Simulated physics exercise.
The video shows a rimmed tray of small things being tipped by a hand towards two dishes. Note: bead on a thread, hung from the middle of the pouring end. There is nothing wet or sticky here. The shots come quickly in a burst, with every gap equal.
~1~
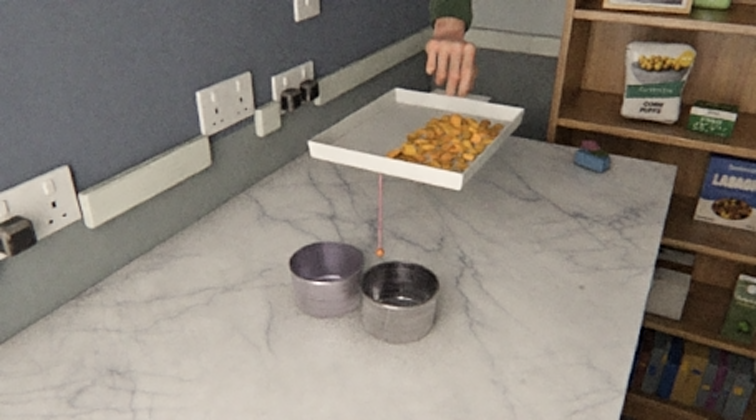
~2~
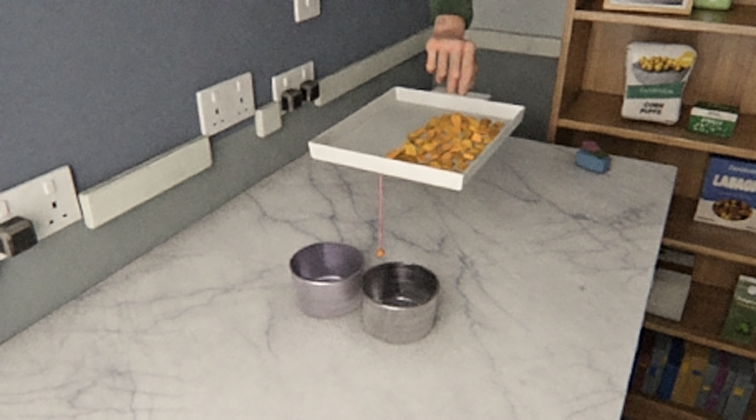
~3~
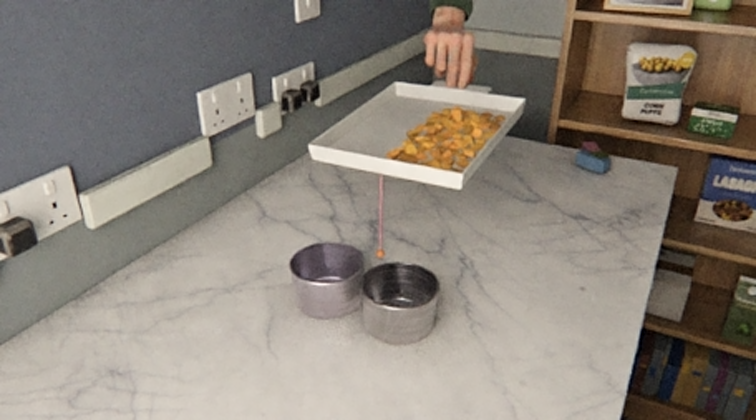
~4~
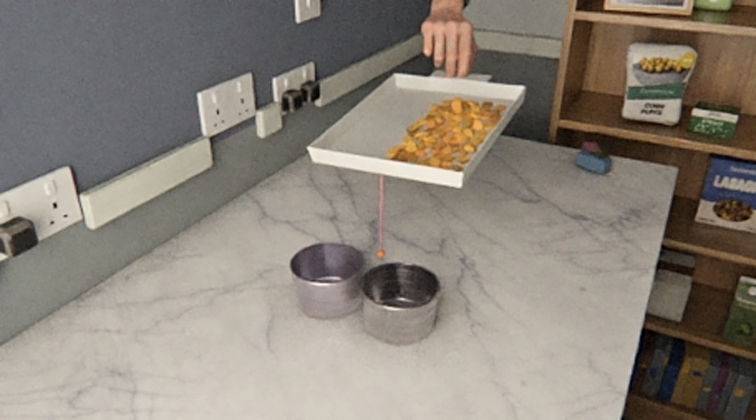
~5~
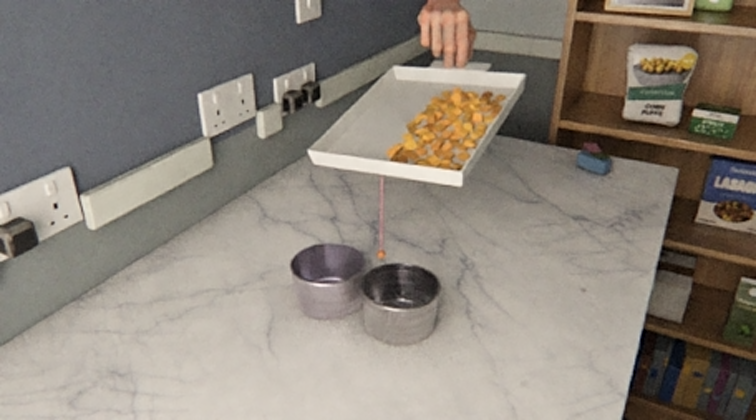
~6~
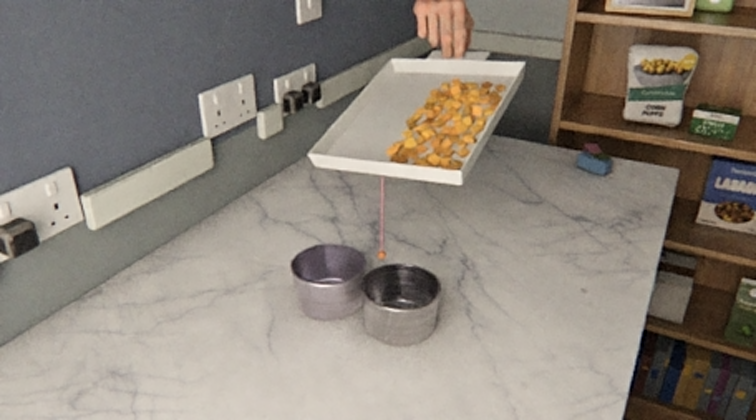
A hand at the far end of a white rimmed tray gradually lifts that end, tilting the tray toward the viewer, its near edge dipping slightly at the left corner while the orange-yellow pieces stay heaped on the right. Below the near edge hang a thin pinkish thread and small orange bead, above a purplish metal dish and a silver one beside it. The steady, raised view shows a marbled counter between a grey-blue wall with sockets and wooden shelves of packets.
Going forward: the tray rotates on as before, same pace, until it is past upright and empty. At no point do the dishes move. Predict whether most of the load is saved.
Most of it is saved.
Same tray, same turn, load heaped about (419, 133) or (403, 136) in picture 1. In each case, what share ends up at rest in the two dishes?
Shares: 70 % for the first, 70 % for the second.
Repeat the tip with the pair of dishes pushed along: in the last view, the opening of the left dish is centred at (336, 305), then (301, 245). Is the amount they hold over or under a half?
The first place gets a lesser share, the second the greater share.
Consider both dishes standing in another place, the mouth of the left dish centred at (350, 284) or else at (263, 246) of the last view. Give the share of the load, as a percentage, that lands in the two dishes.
You'd get near 30 per cent and afterwards near 60 per cent.
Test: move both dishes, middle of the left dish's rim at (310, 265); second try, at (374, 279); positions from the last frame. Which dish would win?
First try, the leftmost dish; second try, the leftmost dish.
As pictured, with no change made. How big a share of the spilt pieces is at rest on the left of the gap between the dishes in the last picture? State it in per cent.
Estimate: About 80 per cent.
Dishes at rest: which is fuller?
Winning side: Left of the pair.
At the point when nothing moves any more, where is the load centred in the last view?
Roughly at pixel (325, 293).
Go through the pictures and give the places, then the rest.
In the first frame, corners of the pouring end at (312, 141) and (461, 173), level; middle of the load at (440, 142), cereal squares; left dish at (308, 295); right dish at (381, 320); bead on its thread at (380, 252).
In the second frame, corners of the pouring end at (312, 142) and (461, 173), level; middle of the load at (440, 141).
In the third frame, corners of the pouring end at (311, 144) and (461, 172), tipped barely, lowest at the left corner; middle of the load at (441, 138).
In the fourth frame, corners of the pouring end at (311, 146) and (460, 171), tipped a little, lowest at the left corner; middle of the load at (441, 133).
In the fifth frame, corners of the pouring end at (311, 149) and (460, 170), tipped a little, lowest at the left corner; middle of the load at (440, 128).
In the sixth frame, corners of the pouring end at (311, 152) and (459, 170), tipped clearly, lowest at the left corner; middle of the load at (440, 123); left dish at (309, 297); right dish at (383, 322).
Soon after the last picture, tray tipped steeply; all on the tray.
A little later, tray tipped past a quarter turn; most on the tray; a stray few in the right dish; a small part in the left dish; a stray few outside both; a small part in the air.
Later still, tray tipped past a quarter turn; a small part in the right dish; about two thirds in the left dish; about a quarter outside both.
At rest, tray tipped past a quarter turn; a small part in the right dish; about two thirds in the left dish; about a quarter outside both.
